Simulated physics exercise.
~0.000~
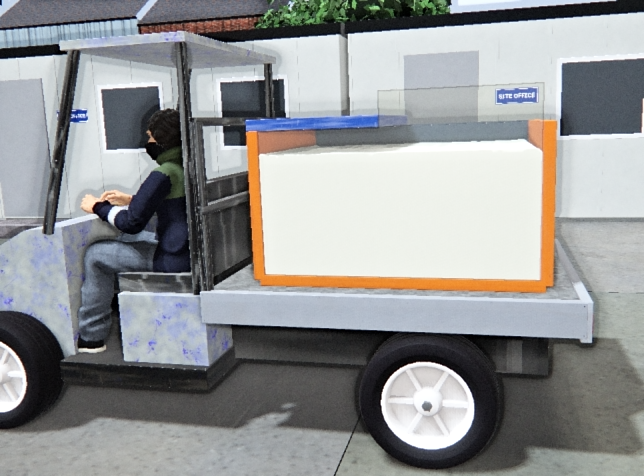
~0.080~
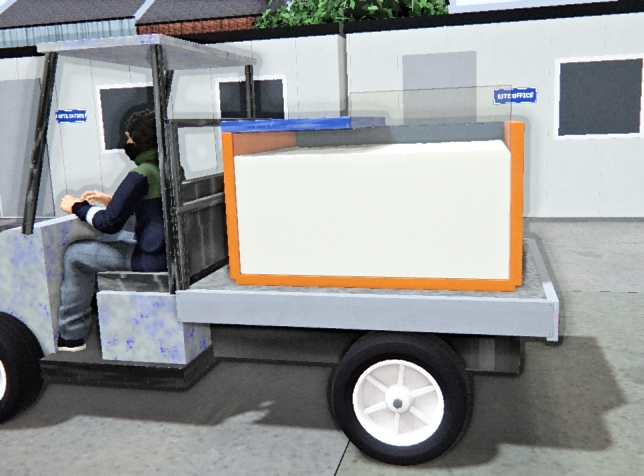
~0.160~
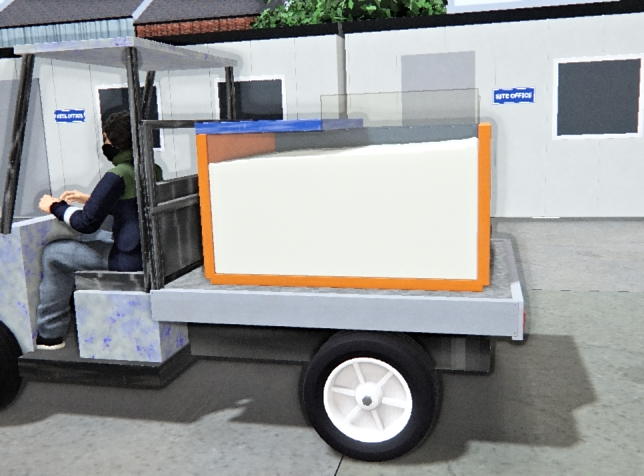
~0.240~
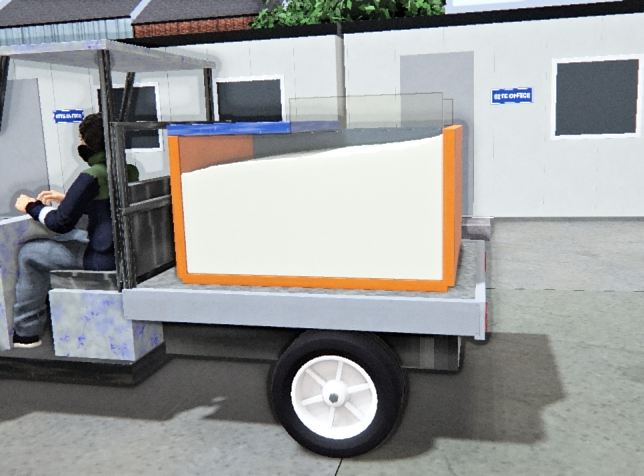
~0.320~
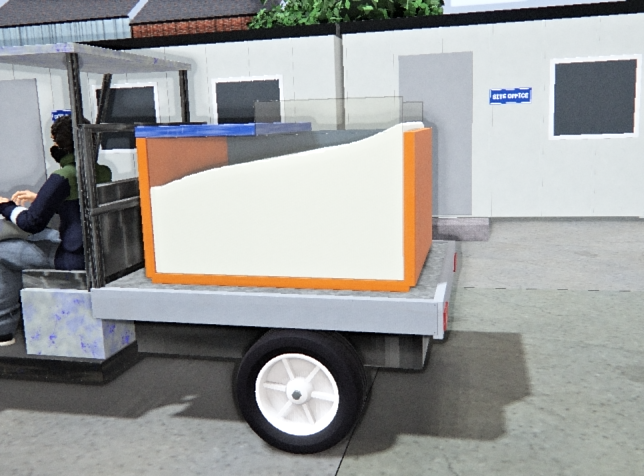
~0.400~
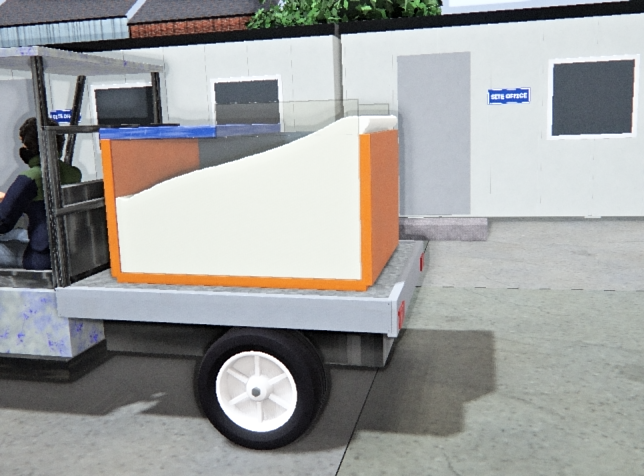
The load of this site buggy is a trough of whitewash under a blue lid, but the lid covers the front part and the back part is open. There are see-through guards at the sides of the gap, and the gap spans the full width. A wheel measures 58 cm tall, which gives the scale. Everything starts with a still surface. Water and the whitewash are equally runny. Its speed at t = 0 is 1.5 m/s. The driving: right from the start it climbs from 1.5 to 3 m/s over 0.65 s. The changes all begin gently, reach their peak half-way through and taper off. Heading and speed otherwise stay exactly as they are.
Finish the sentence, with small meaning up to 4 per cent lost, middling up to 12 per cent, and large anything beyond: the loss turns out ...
The loss turns out middling.
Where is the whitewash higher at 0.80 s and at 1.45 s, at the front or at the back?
Tilt: Towards the aft end, then towards the fore end.
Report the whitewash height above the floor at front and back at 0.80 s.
Close to 34 cm at the front end and 68 cm at the back end.
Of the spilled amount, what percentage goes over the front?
Around 0 in a hundred.
After 0.80 s the surface stands 34 cm on the front, 68 cm on the back; the loss stands at 6 per cent, over the back.
After 1.10 s the surface stands 62 cm on the front, 46 cm on the back; the loss stands at 6 per cent, over the back.
After 1.45 s the surface stands 59 cm on the front, 35 cm on the back; the loss stands at 6 per cent, over the back.
After 3.54 s the loss stands at 6 per cent, over the back, 42 of 648 litres.
